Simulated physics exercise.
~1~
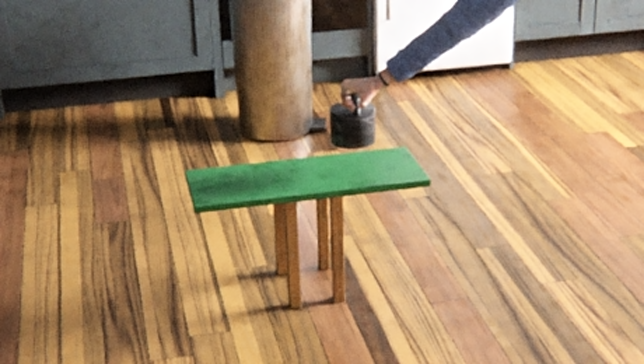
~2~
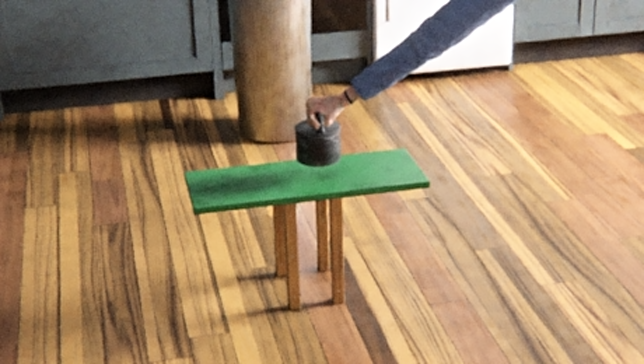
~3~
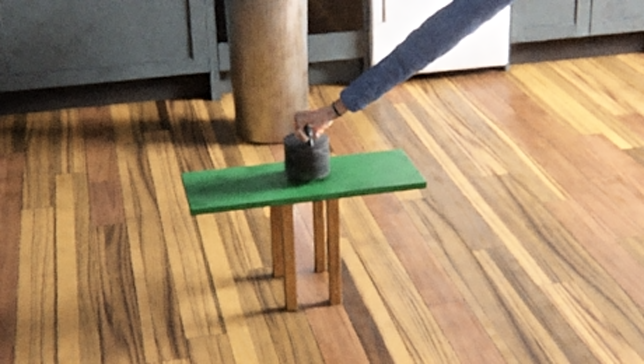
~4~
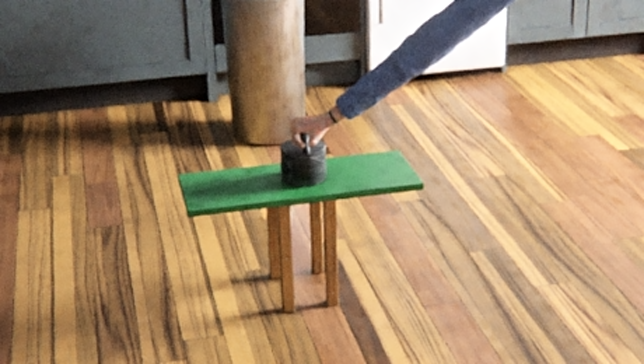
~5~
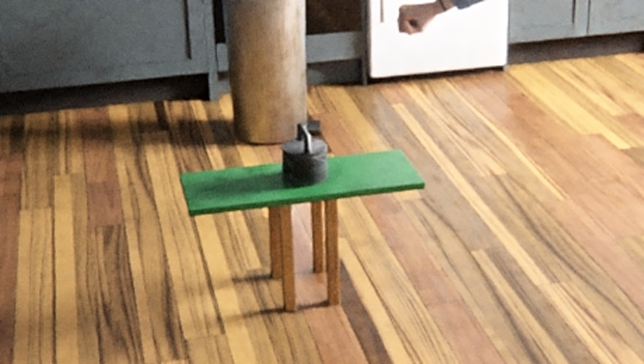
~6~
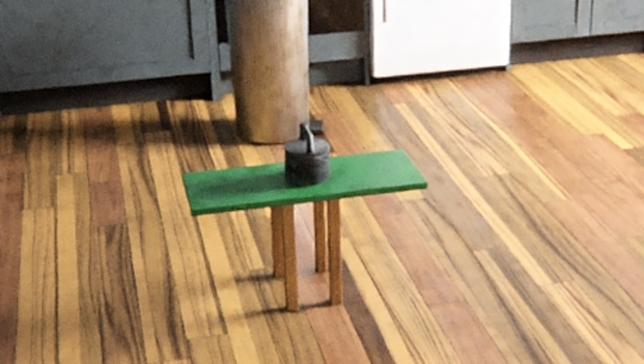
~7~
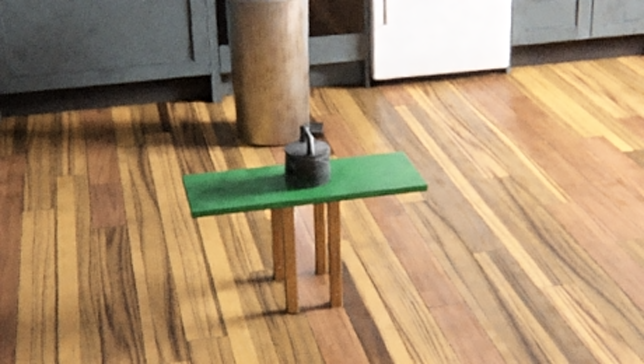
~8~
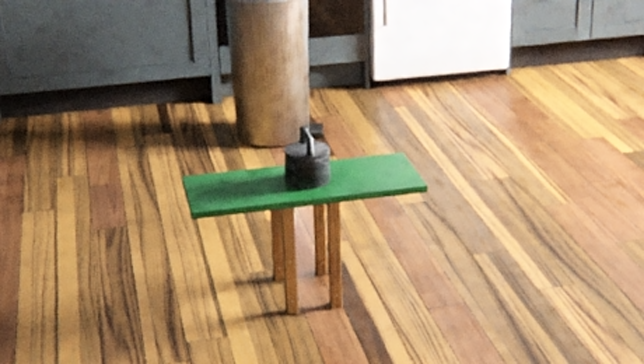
Dark metal canister with a handle being lowered by a hand onto a small green stand, then resting there as the hand withdraws.
